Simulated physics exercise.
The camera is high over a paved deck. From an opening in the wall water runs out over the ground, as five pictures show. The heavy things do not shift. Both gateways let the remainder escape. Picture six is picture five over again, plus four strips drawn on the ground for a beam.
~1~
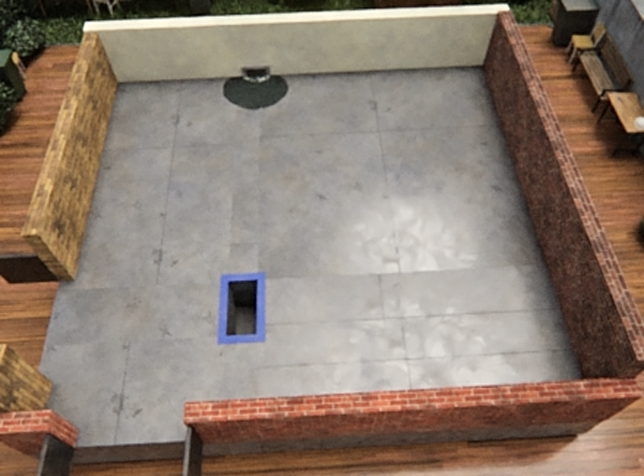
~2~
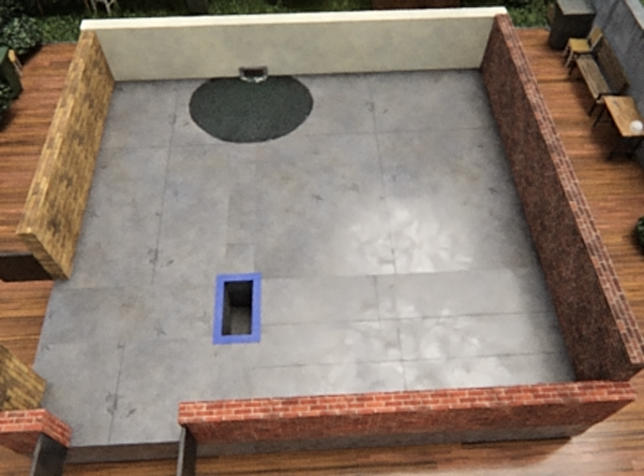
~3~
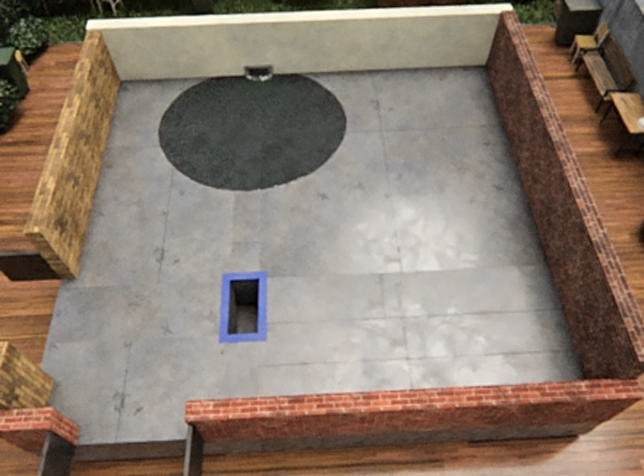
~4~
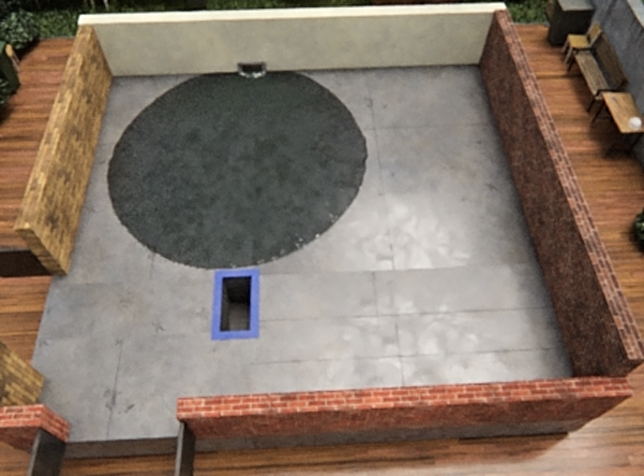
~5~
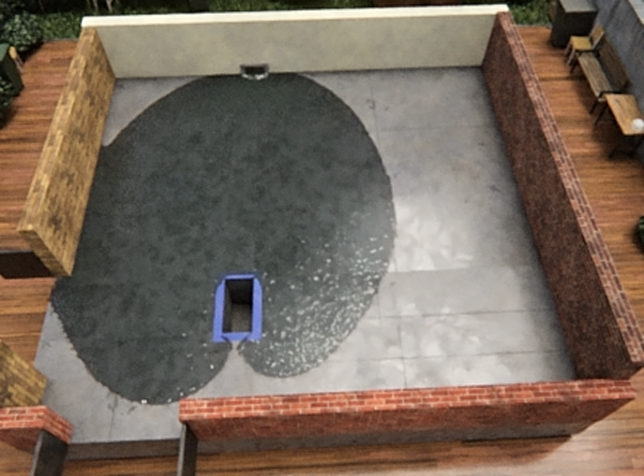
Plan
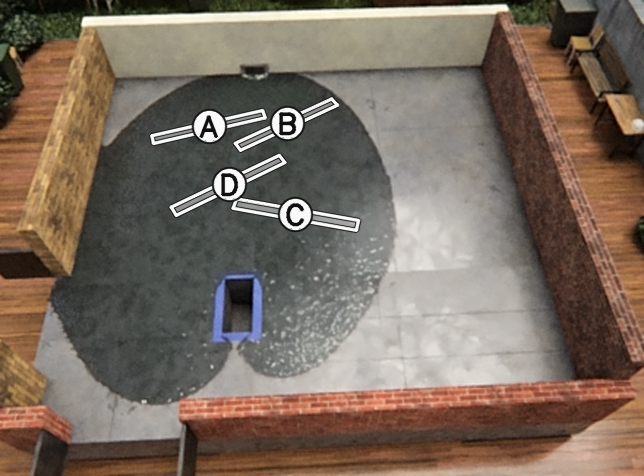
Dark water spreads from the outfall across the grey deck and reaches the blue drain.
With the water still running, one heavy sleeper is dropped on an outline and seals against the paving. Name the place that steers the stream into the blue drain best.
A is best.
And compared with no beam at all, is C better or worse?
Worse.
On the marked copy, A from (152, 139) to (263, 114); B from (237, 146) to (334, 102); C from (234, 203) to (357, 225); D from (173, 211) to (282, 158).
If A is chosen, about 13 % of the stream runs into the blue drain, about 82 % out by the gates.
If B is chosen, about 9 % of the stream runs into the blue drain, about 85 % out by the gates.
If C is chosen, about 7 % of the stream runs into the blue drain, about 89 % out by the gates.
If D is chosen, about 8 % of the stream runs into the blue drain, about 87 % out by the gates.
